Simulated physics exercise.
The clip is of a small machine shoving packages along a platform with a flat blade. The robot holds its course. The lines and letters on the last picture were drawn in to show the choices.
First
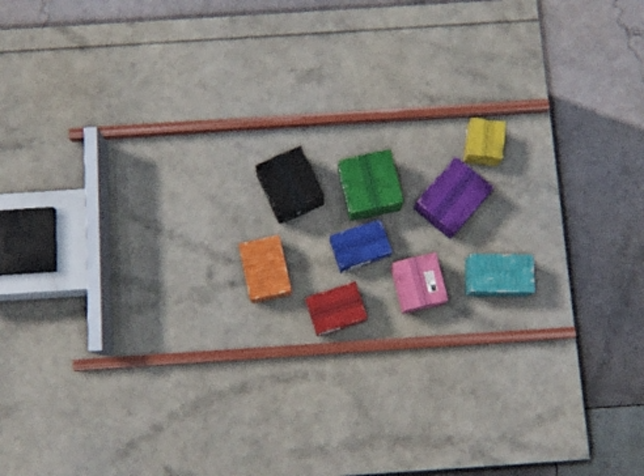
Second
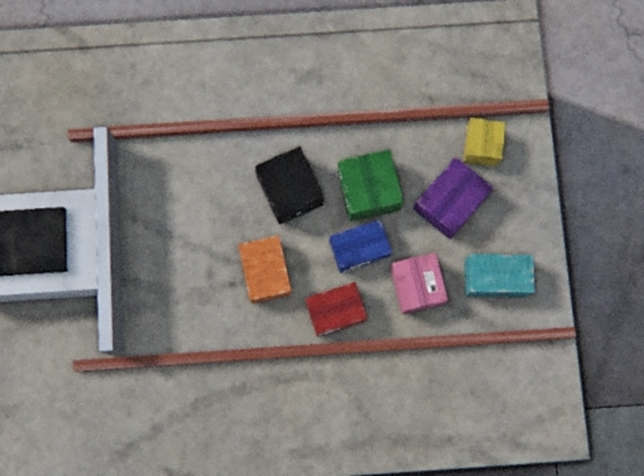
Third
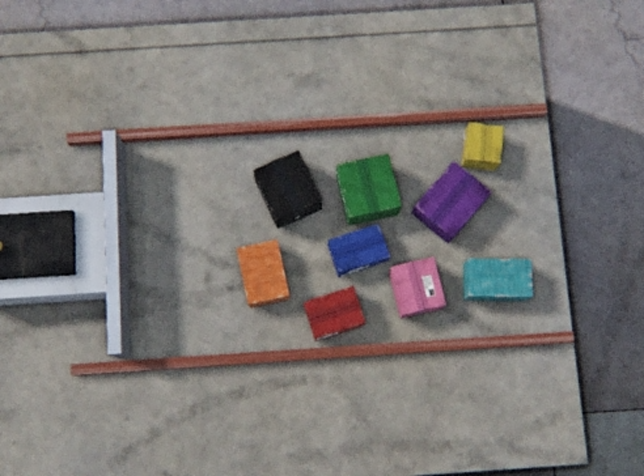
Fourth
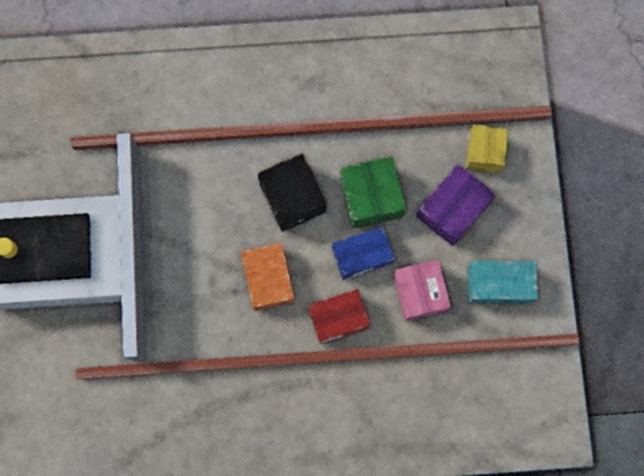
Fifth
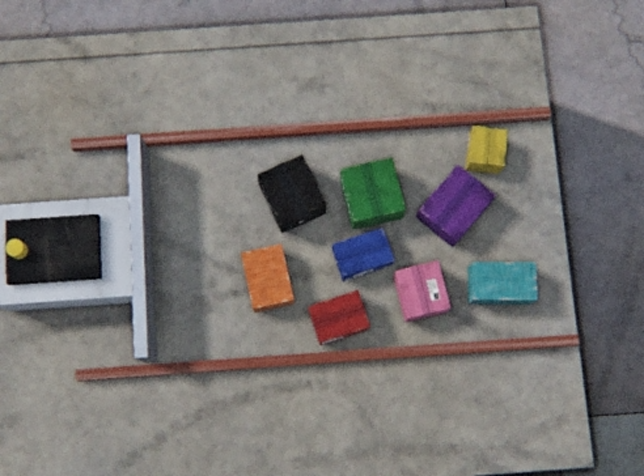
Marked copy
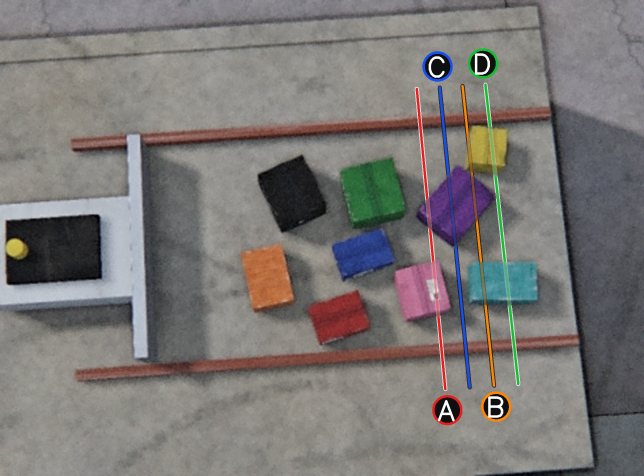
On a grey platform between two reddish rails, a small machine with a wide flat blade creeps steadily to the right toward a scattered group of colourful packages, which stay in place, with a gap remaining before the blade.
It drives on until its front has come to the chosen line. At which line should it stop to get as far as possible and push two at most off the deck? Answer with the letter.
Line B.
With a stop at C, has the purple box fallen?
Yes.
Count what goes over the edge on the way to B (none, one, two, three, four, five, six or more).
In all, two.
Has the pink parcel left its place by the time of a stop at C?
Yes.
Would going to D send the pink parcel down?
By then, yes.
On the copy, A at (431, 234); B at (478, 231); C at (454, 233); D at (501, 230).
On B. First, robot (185, 240); black box (299, 196); orange crate (292, 278).
Then, robot (307, 232); purple box (514, 206); turquoise crate (518, 280).
Finally, robot (404, 225); purple box over the edge; turquoise crate over the edge; two fallen.
By contrast, A is within the limit but short; C is within the limit but short; D drops five.
